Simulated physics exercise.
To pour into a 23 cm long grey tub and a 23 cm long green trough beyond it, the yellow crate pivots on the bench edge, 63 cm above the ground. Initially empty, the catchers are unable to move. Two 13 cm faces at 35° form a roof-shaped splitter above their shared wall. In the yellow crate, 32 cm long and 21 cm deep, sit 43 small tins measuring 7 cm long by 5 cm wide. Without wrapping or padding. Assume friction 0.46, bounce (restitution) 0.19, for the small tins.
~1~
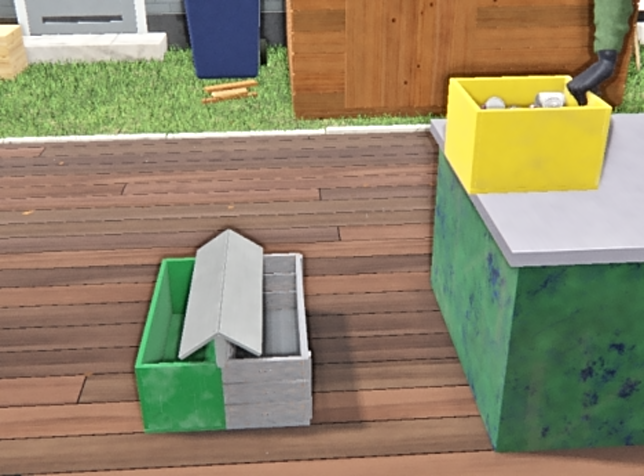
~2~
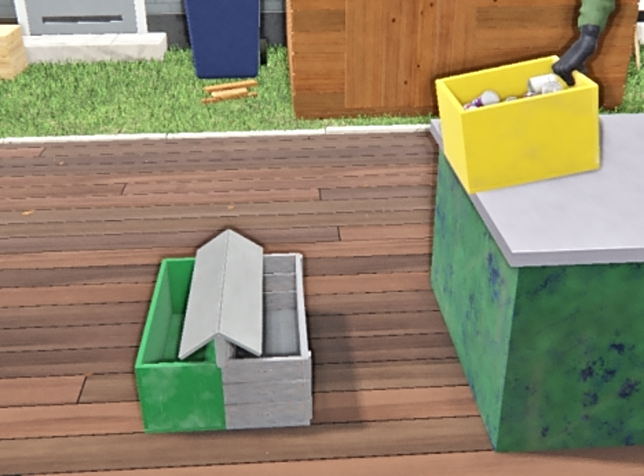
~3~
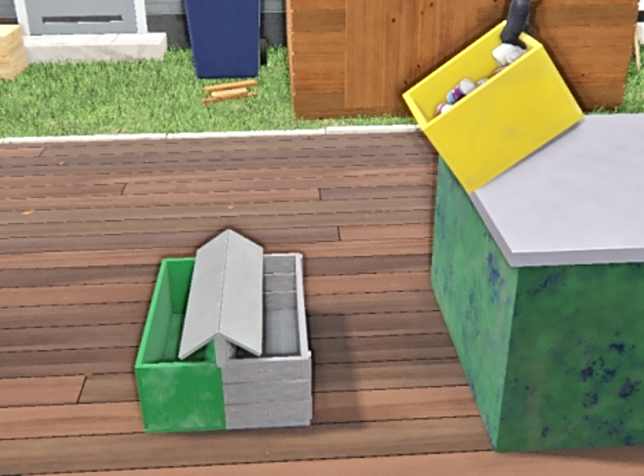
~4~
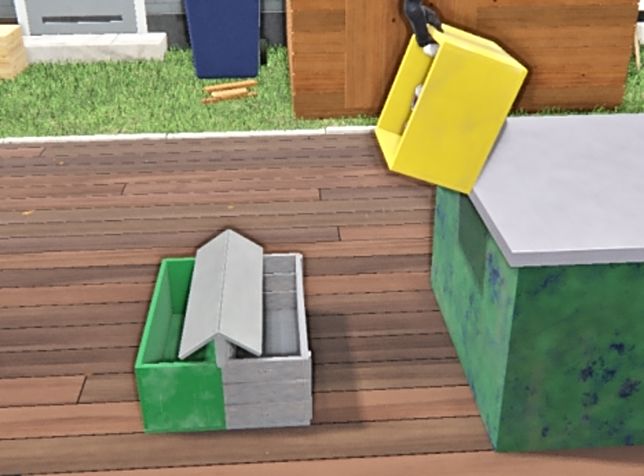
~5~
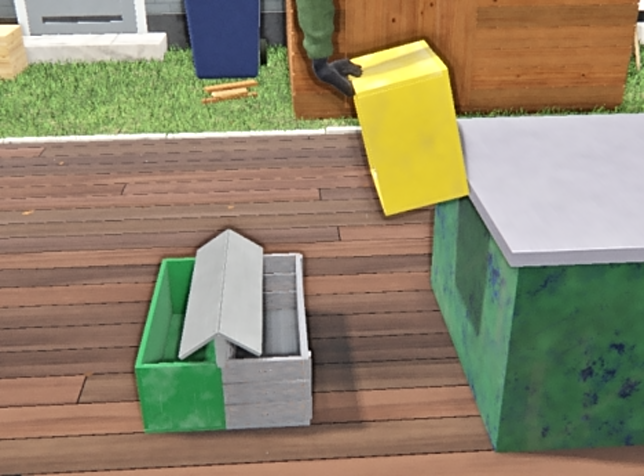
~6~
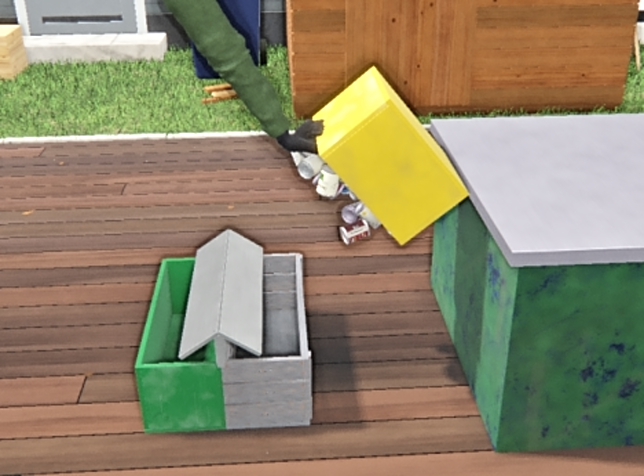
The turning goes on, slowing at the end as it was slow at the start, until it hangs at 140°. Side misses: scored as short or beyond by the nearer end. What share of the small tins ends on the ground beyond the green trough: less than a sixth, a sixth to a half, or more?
Of the load, the part on the ground beyond the green trough comes to short of one sixth.
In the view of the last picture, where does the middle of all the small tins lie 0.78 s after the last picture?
The centre sits near (292, 351).
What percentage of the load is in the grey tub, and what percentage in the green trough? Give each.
The shares come out near 45 and 0 in a hundred.
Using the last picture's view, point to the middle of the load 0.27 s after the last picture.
Around (288, 322).
Then, 0.12 s after the last picture, tilt 140°; 3 still in the yellow crate, 2 in the grey tub and 38 in the air.
Then, 0.27 s after the last picture, tilt 140°; 15 in the grey tub, 10 on the ground short of the grey tub and 18 in the air.
Then, 0.50 s after the last picture, tilt 140°; 18 in the grey tub, 20 on the ground short of the grey tub and 5 in the air.
Final count (0.78 s after the last picture), 20 in the grey tub, 1 in the green trough, 21 on the ground short of the grey tub and 1 on the ground beyond the green trough. Asked share, 1 of 43, 2 per cent.
